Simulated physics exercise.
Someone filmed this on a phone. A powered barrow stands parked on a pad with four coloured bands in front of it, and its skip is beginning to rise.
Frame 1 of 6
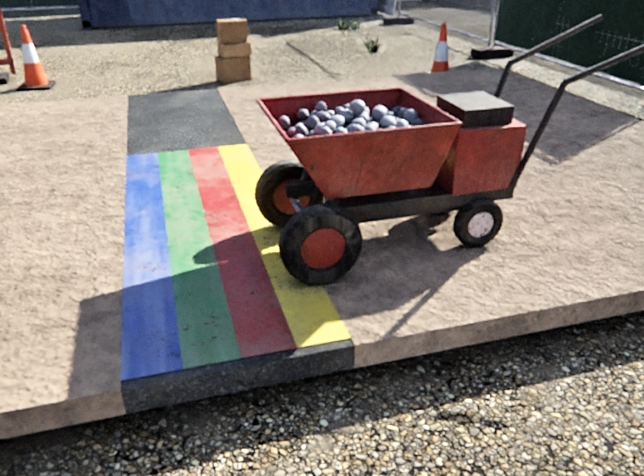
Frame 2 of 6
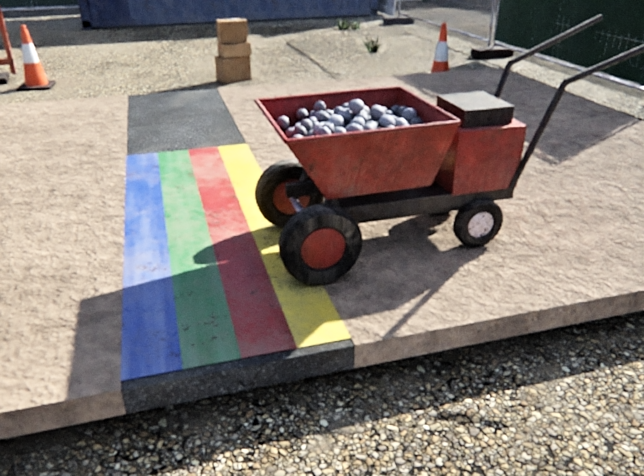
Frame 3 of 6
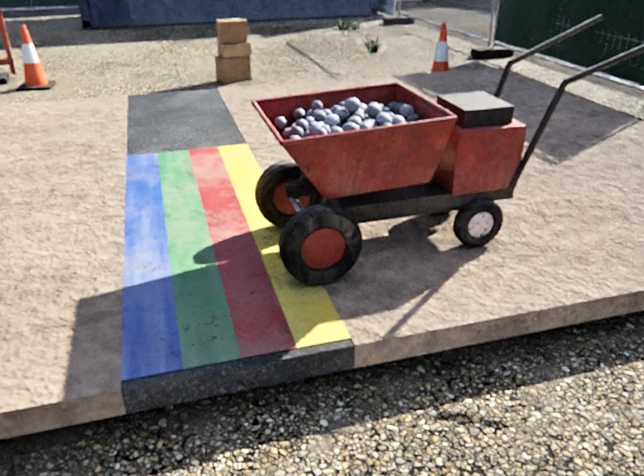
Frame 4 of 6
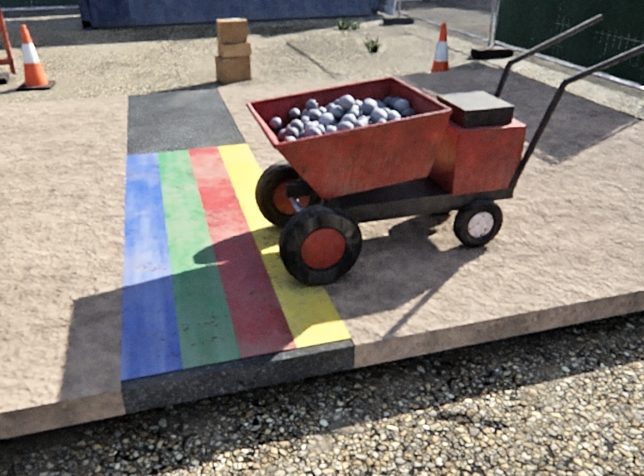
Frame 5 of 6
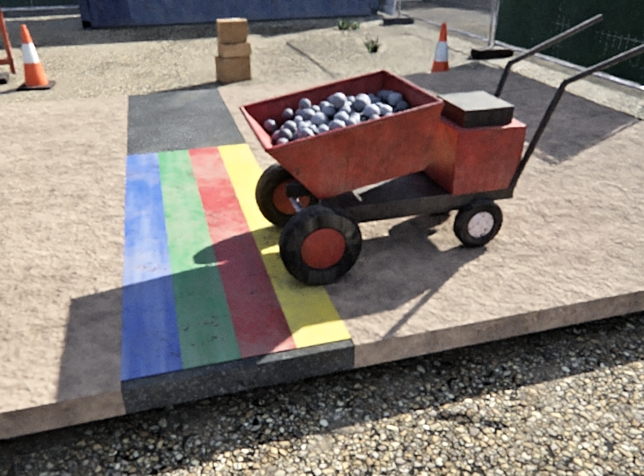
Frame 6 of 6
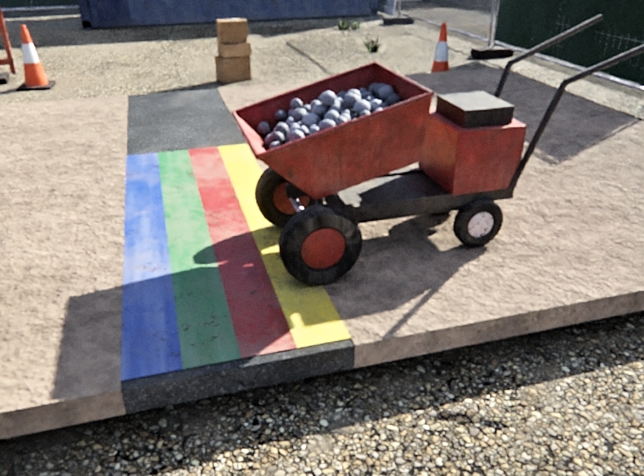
The footage shows a red barrow loaded with round grey cobbles, parked beside blue, green, red and yellow bands on a pad. Its skip starts level, then gradually tilts toward the left, its rear rising while the wheels stay still.
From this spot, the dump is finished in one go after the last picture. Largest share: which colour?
Colour: Blue.
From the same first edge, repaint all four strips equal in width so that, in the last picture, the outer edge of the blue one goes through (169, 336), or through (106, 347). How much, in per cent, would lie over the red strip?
Roughly 0 percent first, then roughly 0 percent.
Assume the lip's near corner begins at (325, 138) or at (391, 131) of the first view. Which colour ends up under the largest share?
Green first, the red one second.
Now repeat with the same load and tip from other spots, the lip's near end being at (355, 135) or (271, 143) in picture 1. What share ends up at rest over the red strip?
30 and 0 percent, in that order.
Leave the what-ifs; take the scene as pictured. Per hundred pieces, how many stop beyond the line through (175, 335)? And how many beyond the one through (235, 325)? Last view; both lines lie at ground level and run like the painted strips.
Close to 60 and 80 per cent respectively.
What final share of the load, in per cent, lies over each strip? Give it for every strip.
Yellow strip around 0, red strip around 0, green strip around 15, blue strip around 35.
Shortly afterwards, skip tipped steeply; the whole lot in the skip.
Next, skip tipped right over; the bulk in the skip; a little over the green strip; a little over the blue strip; only a few falling.
Some moments later, skip tipped right over; near a quarter in the skip; only a few over the red strip; near a quarter over the green strip; near a third over the blue strip; near a quarter off the paint.
In the end, skip tipped right over; near a quarter in the skip; none at all over the yellow strip; only a few over the red strip; near a quarter over the green strip; near a third over the blue strip; near a quarter off the paint.
